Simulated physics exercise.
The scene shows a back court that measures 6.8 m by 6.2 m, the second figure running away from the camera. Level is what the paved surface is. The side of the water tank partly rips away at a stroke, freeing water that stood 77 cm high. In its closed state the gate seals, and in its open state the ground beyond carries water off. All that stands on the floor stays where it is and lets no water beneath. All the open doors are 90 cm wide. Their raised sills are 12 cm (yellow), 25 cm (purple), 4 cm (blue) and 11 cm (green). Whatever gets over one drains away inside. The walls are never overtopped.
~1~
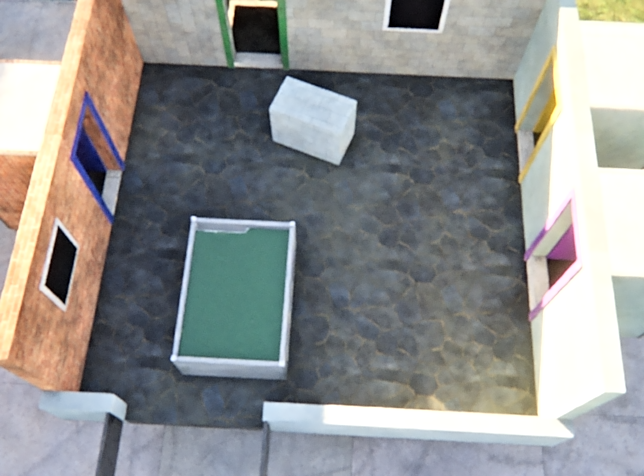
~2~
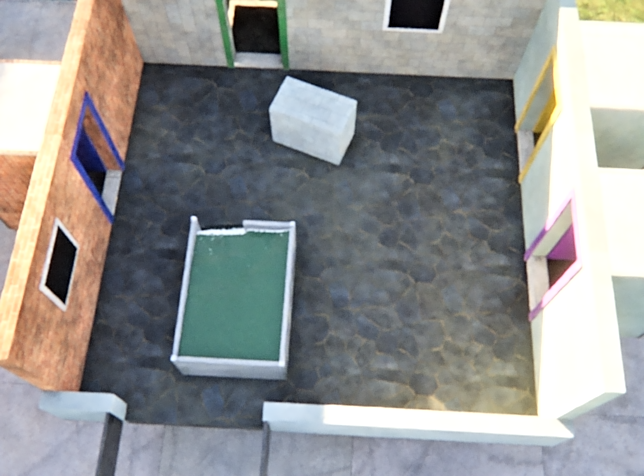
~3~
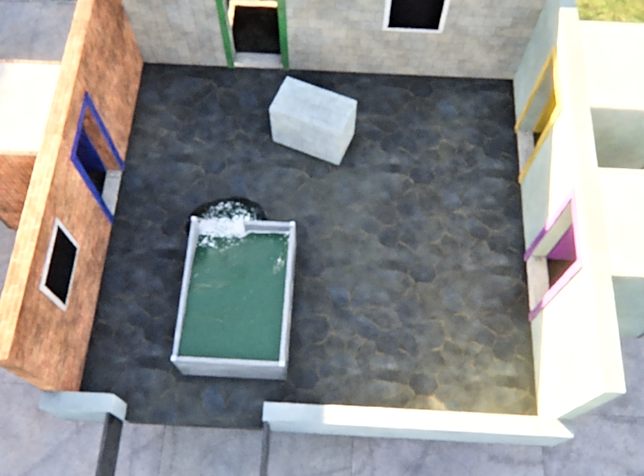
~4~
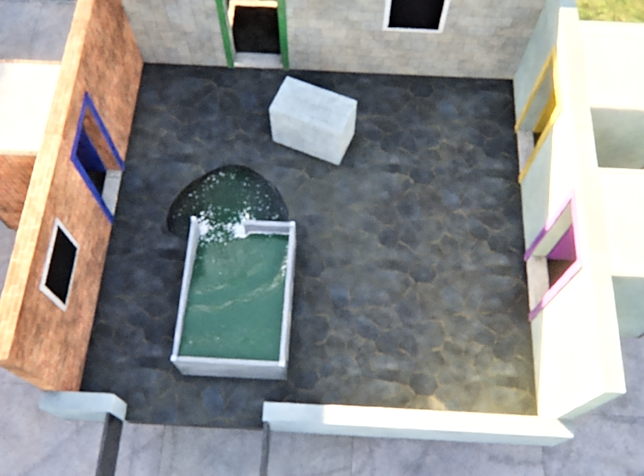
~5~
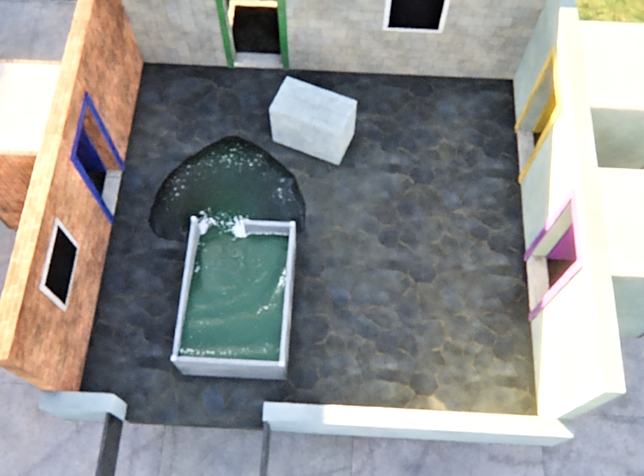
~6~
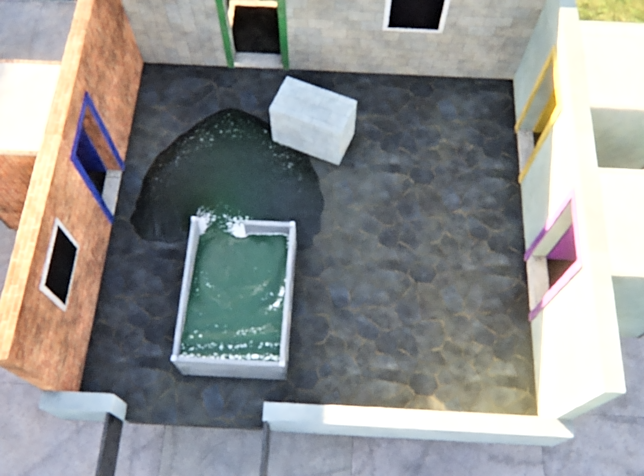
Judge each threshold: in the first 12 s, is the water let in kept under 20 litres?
Verdicts: Yellow door, kept under; purple door, kept under; blue door, not kept under; green door, not kept under.
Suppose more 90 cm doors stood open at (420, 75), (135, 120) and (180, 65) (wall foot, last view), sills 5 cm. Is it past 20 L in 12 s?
So, in the order given, it's shy of the mark, then beyond the mark, then beyond the mark.
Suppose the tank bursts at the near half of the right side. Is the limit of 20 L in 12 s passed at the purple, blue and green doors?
Door by door - purple: Within bounds, blue: Within bounds, green: Within bounds.
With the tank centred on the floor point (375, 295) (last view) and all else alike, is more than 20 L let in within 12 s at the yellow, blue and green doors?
Lab note: Yellow door limit not exceeded; blue door limit exceeded; green door limit not exceeded.
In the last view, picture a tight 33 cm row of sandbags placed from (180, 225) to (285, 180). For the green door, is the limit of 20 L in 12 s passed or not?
Then, for the green door, it's lower.
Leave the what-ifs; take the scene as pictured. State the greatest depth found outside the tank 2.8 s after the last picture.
It gets to some 22 cm.
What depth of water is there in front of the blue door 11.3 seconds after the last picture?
6.5 cm.
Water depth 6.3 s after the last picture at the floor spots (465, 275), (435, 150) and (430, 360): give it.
2, 2 and 1 cm.
Then, 0.7 s after the last picture water covers 25 % of the floor and is deepest (34 cm) near (220, 231); yellow door not reached, purple door not reached, blue door 8 cm at the sill, 1 L in, green door 18 cm at the sill, 7 L in.
Then, 1.5 s after the last picture water covers 30 % of the floor and is deepest (40 cm) near (153, 68); yellow door not reached, purple door not reached, blue door 5 cm at the sill, 20 L in, green door 26 cm at the sill, 79 L in.
Then, 2.8 s after the last picture water covers 45 % of the floor and is deepest (22 cm) near (235, 113); yellow door not reached, purple door not reached, blue door 5 cm at the sill, 33 L in, green door 21 cm at the sill, 180 L in.
Then, 6.3 s after the last picture water covers 70 % of the floor and is deepest (14 cm) near (274, 131); yellow door 9 cm at the sill, 1 L in, purple door 4 cm at the sill, 0 L in, blue door 8 cm at the sill, 66 L in, green door 11 cm at the sill, 224 L in.
Then, 11.3 s after the last picture water covers 95 % of the floor and is deepest (8 cm) near (515, 424); yellow door 6 cm at the sill, 1 L in, purple door 5 cm at the sill, 0 L in, blue door 7 cm at the sill, 104 L in, green door 6 cm at the sill, 225 L in.
